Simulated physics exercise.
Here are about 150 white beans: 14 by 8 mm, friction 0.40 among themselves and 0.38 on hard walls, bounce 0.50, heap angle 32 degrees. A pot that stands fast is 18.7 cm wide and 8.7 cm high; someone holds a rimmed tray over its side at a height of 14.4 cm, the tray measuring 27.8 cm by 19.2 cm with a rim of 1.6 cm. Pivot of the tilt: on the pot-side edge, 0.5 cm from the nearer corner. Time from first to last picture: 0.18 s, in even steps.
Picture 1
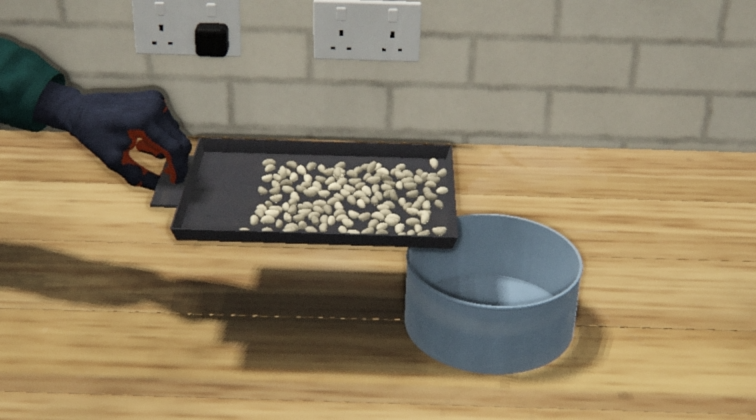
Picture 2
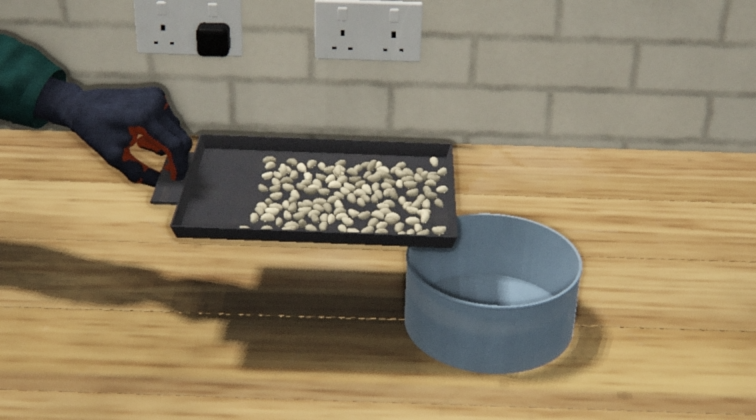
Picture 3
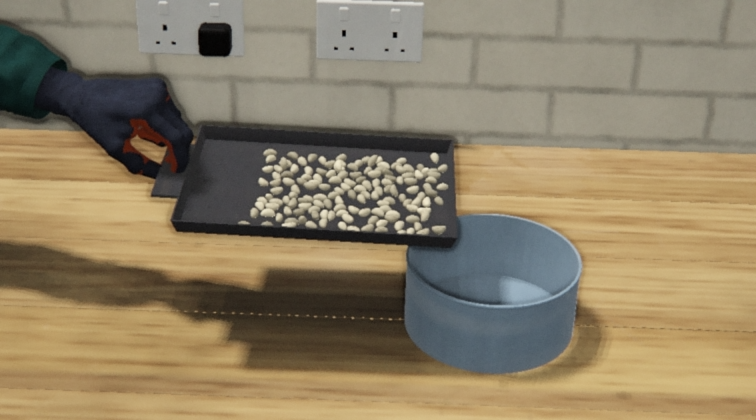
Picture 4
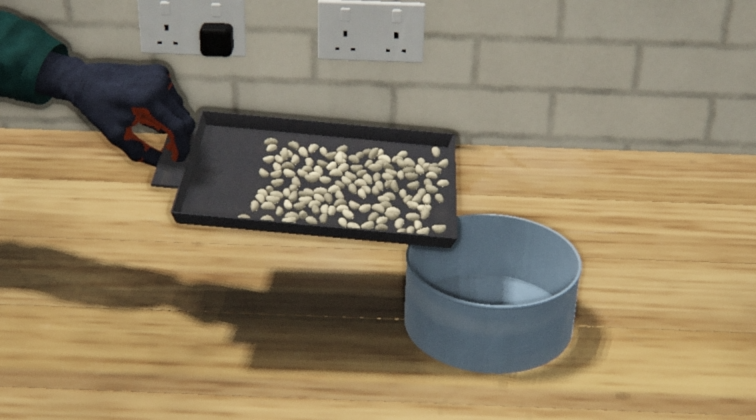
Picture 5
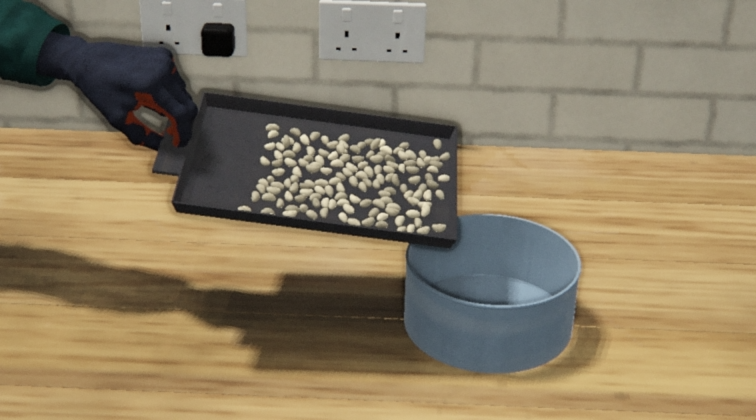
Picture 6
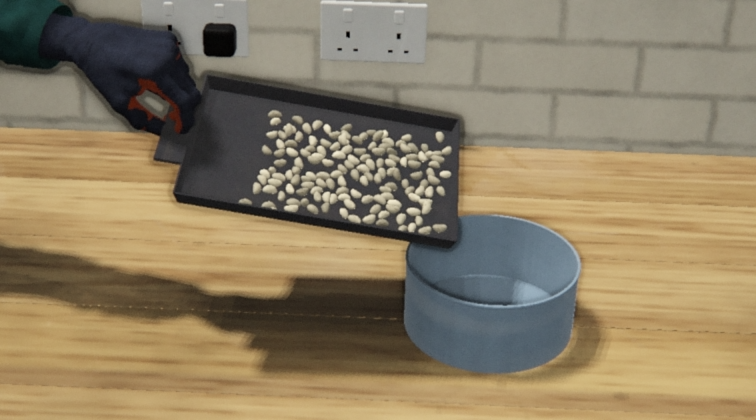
A black tray of pale beans, held by a dark-gloved hand on the left, started out level, then its left side slowly rose into a slight slant beside a still blue pot on a wooden counter.
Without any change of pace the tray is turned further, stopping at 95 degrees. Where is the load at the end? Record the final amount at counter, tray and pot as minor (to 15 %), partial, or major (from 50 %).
Final: Counter major, tray minor, pot minor.
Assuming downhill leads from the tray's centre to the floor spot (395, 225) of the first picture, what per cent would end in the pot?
The share comes to about 40 in a hundred.
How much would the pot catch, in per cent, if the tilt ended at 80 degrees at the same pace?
Estimate: Roughly 10 percent.
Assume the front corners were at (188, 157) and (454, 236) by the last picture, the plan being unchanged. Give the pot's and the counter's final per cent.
In the pot: 75 per cent; on the counter: 25 per cent.
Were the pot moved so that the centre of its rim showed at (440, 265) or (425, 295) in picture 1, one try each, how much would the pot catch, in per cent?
Roughly 20 and 95 percent.
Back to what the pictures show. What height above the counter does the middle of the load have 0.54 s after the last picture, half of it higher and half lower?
Some 16 cm.
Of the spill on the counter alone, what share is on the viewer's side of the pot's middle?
I'd put it at around 100 per cent.
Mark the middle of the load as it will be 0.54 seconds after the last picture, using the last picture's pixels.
At about (456, 251).
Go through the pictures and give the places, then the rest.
In the first frame, tray tilt 0 degrees, front corners at (176, 226) and (452, 234); middle of the pieces at (351, 200); pot at (494, 258).
In the second frame, tray tilt 1 degrees, front corners at (176, 224) and (452, 234); middle of the pieces at (351, 198).
In the third frame, tray tilt 3 degrees, front corners at (176, 218) and (452, 234); middle of the pieces at (352, 194).
In the fourth frame, tray tilt 6 degrees, front corners at (177, 210) and (452, 235), lowest corner right front; middle of the pieces at (352, 188).
In the fifth frame, tray tilt 11 degrees, front corners at (177, 199) and (452, 236), lowest corner right front; middle of the pieces at (353, 181).
In the sixth frame, tray tilt 15 degrees, front corners at (179, 190) and (452, 237), lowest corner right front; middle of the pieces at (355, 174); pot at (493, 258).
Then, 0.32 s after the last picture, tilt 54 degrees; the tray holds 100 %, the pot 0 %.
Then, 0.54 s after the last picture, tilt 81 degrees; the tray holds 60 %, the pot 0 %.
Then, 0.87 s after the last picture, tilt 95 degrees; the tray holds 0 %, the pot 5 %.
In the end, counter 95 %, tray 0 %, pot 5 %.
